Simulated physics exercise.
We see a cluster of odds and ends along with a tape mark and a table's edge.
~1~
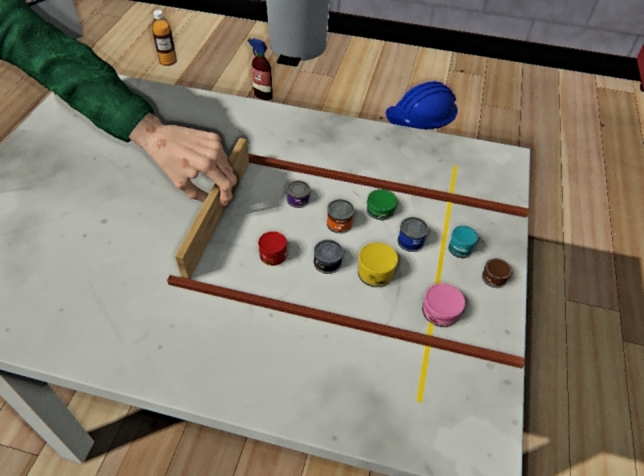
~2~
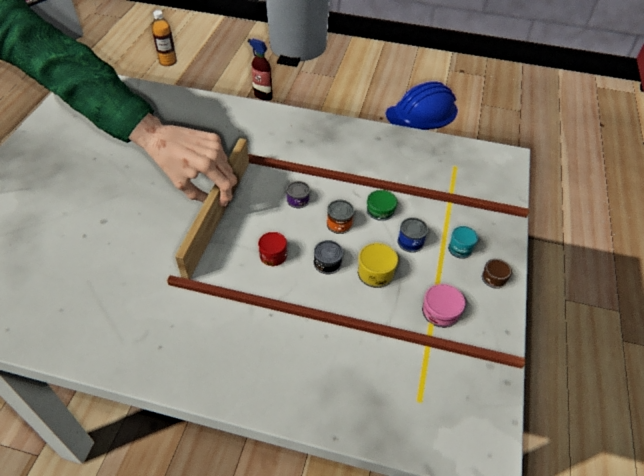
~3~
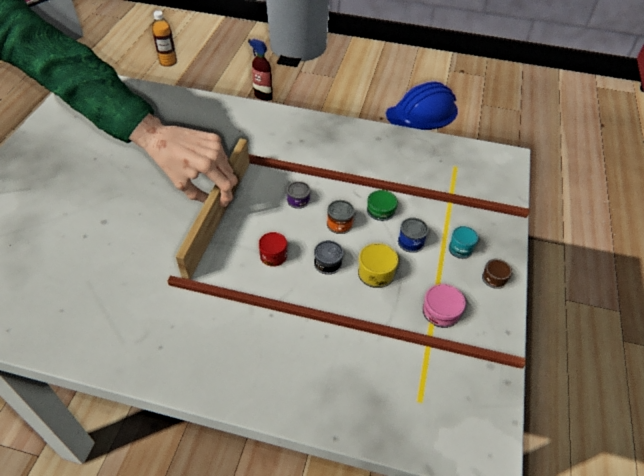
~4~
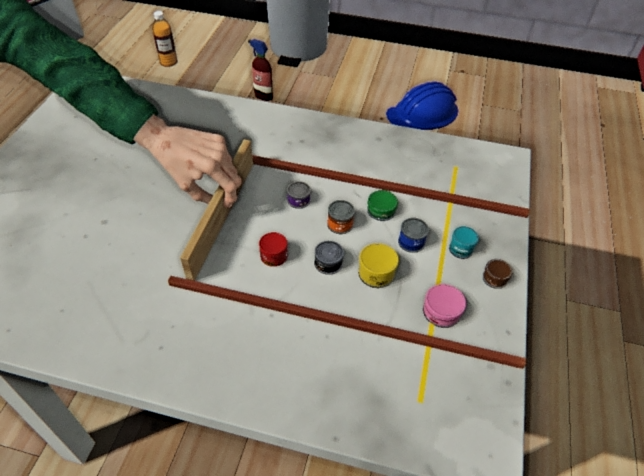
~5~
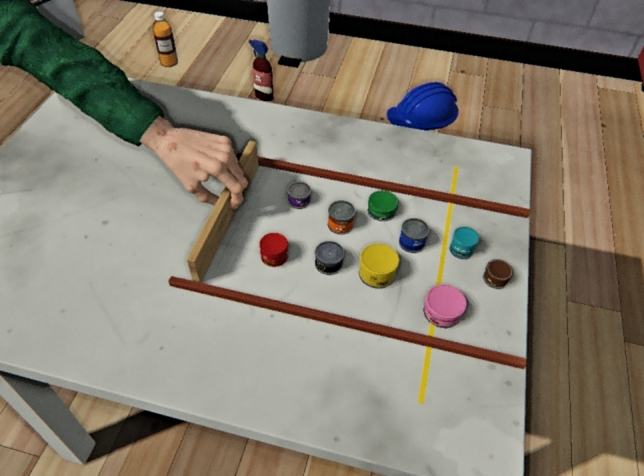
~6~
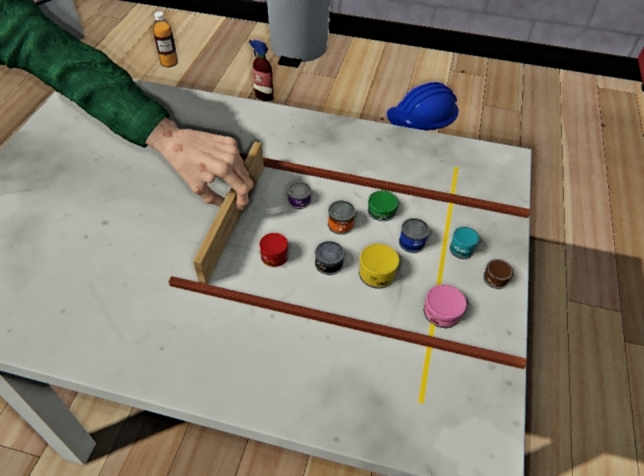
On a marble tabletop, a hand slides a wooden board slightly right toward several small colourful pots.
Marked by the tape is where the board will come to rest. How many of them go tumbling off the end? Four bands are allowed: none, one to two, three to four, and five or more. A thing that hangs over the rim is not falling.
The answer is none.
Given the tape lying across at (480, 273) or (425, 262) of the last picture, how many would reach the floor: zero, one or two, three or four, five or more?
The first spot gives either one or two, the second gives none.
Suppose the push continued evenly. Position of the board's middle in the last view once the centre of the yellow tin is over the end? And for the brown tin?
I reckon its middle sits around (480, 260) and then around (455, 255).
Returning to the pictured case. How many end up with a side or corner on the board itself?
Contact count: 4.
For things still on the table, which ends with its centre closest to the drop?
Foremost one: Brown tin.
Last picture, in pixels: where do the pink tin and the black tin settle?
Result: One at about (478, 320), the other at about (456, 273).
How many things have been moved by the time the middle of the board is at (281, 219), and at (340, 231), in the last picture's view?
Answer - first 2, then 6.
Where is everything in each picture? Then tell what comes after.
Brown tin (496, 273); turquoise tin (463, 242); pink tin (443, 305); board (216, 204); tape (440, 264), in the first picture.
Turquoise tin (463, 242); blue tin (413, 235), in the second picture.
Pink tin (443, 306); black tin (328, 258), in the third picture.
Brown tin (497, 274); purple pot (299, 195), in the fourth picture.
Turquoise tin (464, 243); orange tin (341, 217), in the fifth picture.
Brown tin (498, 274); turquoise tin (464, 243); pink tin (445, 306); board (233, 209); tape (442, 265), in the sixth picture.
Soon after, none off yet; brown tin at rest near (498, 274); turquoise tin at rest near (464, 243); pink tin at rest near (445, 306).
After that, none off yet; brown tin at rest near (498, 274); turquoise tin displaced a little near (474, 245); pink tin at rest near (445, 306).
In the end, the number that fall off is zero.
